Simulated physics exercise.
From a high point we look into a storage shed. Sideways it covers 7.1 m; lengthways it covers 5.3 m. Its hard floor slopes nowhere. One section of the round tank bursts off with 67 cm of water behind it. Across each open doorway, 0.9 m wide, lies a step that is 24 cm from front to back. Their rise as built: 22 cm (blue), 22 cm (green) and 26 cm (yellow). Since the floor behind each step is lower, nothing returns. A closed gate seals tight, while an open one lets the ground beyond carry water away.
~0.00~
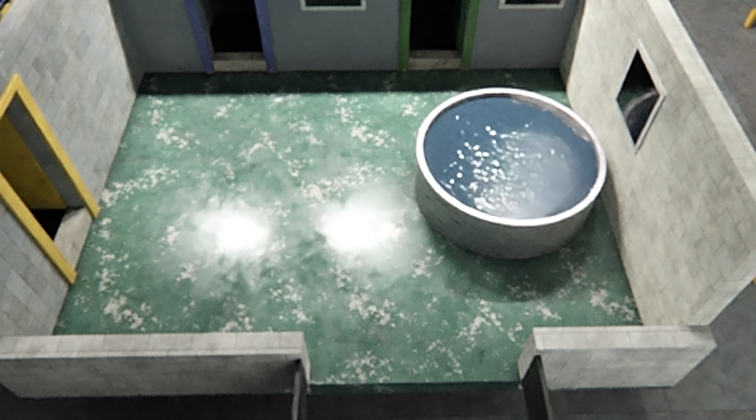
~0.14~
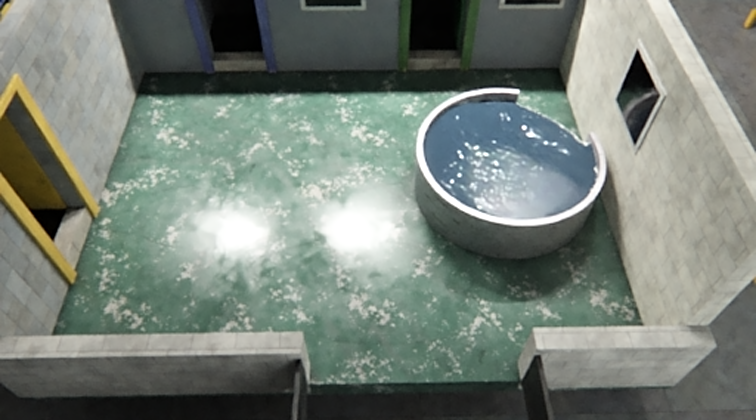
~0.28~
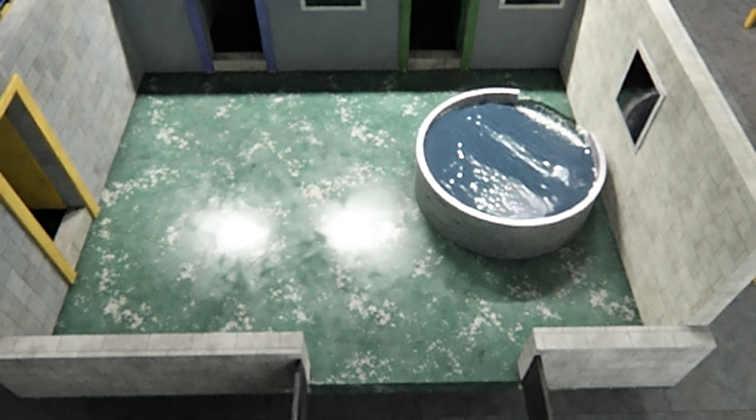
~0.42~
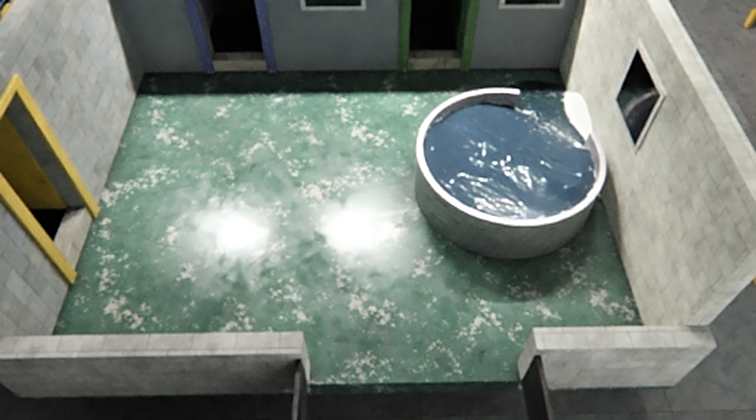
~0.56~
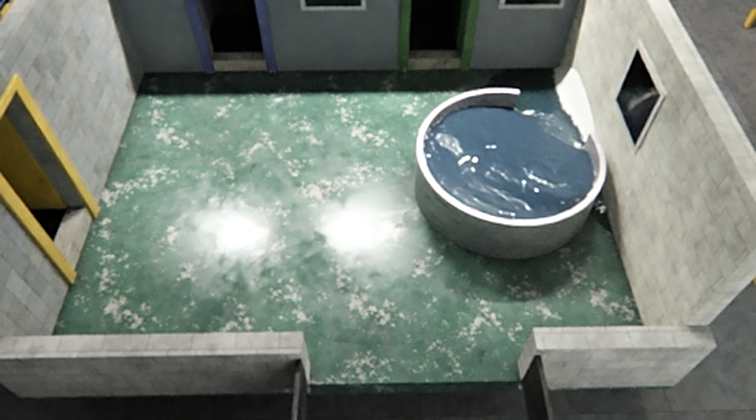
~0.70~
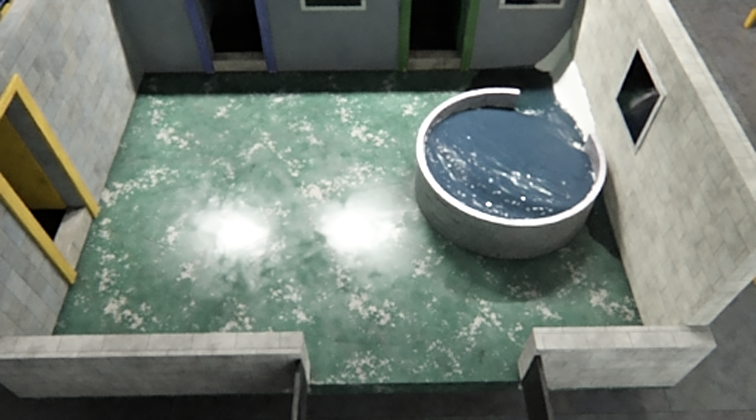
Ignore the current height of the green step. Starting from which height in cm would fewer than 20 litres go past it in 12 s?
From roughly 11 cm upwards.
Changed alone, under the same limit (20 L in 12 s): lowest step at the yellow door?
For yellow: Close to 9.0 cm.
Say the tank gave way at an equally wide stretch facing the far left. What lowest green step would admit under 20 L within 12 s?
That way, roughly 24 cm.
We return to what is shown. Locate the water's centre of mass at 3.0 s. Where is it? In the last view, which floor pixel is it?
Look at about (473, 150) in the last view.
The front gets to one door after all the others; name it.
Last: Yellow.
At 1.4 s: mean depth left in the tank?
Averaged depth comes out at about 46 cm.
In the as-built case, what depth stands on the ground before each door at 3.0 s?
In cm: Blue 4, green 17, yellow 0.
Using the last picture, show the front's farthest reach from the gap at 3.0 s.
Lab note: Front tip approx. (145, 75).
After 1.4 s water covers 10 % of the floor, deepest (64 cm) near (556, 70); 9 cm at the green door, 0 litres in over its 22 cm step.
After 3.0 s water covers 55 % of the floor, deepest (34 cm) near (563, 91); 17 cm at the green door, 0 litres in over its 22 cm step.
After 12.0 s water covers 100 % of the floor, deepest (12 cm) near (649, 358); 5 cm at the green door, 0 litres in over its 22 cm step.
At the green door as built, the water arrived by 1.4 s and peaked near 17 cm at 2.6 s.
With a step of 9 cm, 40 litres would have come in within the 12 s; with 13 cm, 10 litres. So under 20 litres takes about 11 cm.
